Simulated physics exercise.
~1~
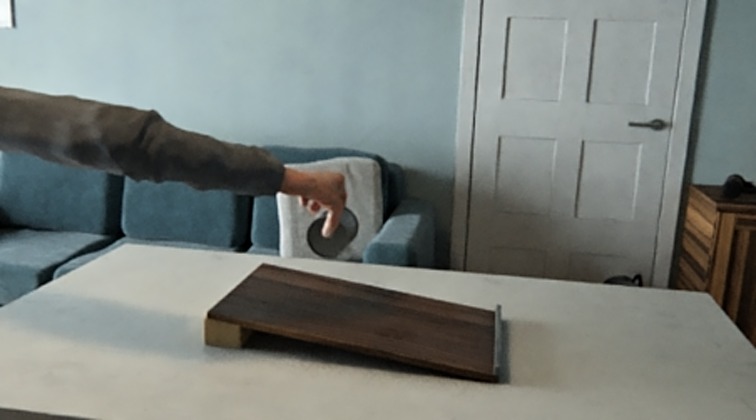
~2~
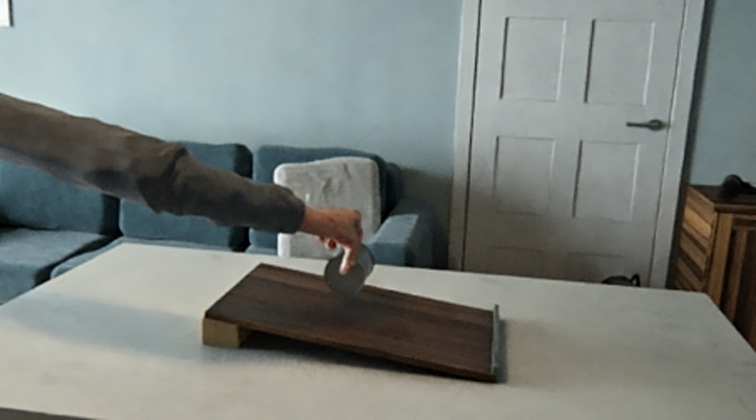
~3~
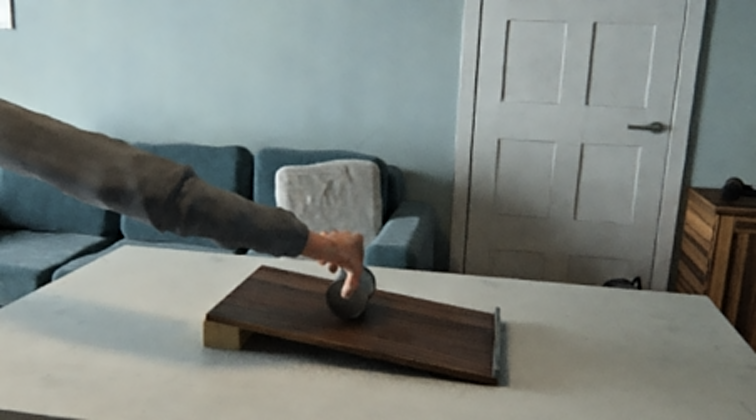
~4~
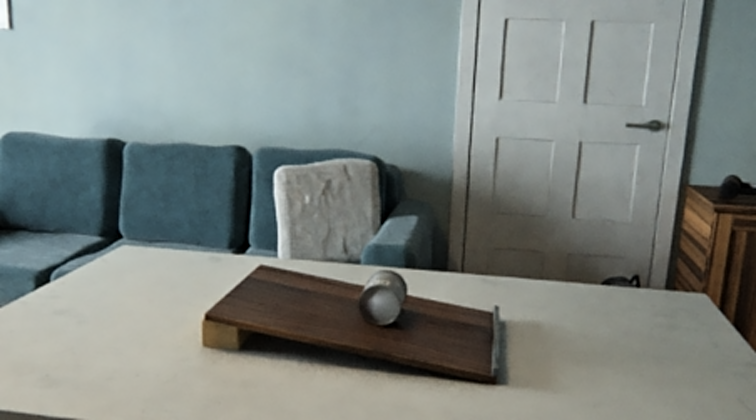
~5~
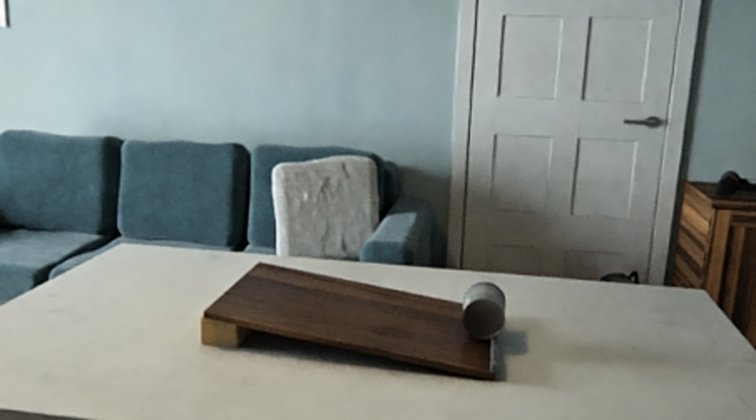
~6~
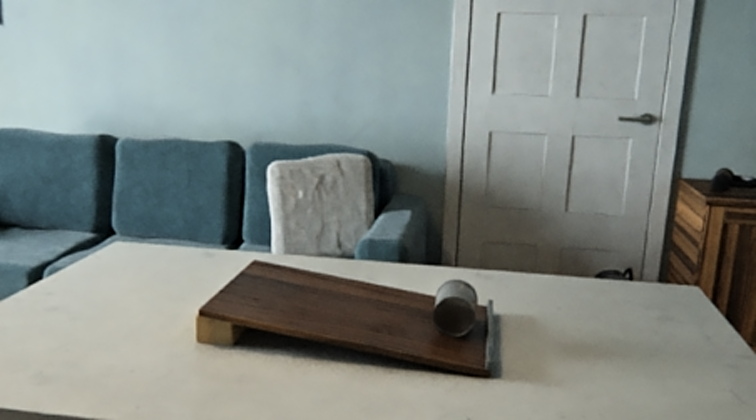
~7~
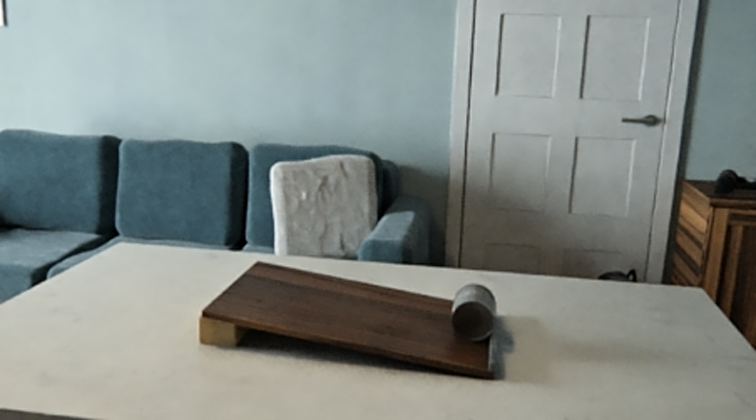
A hand setting a grey tin on a tilted wooden board and releasing it, the tin rolling down and resting near the low end.
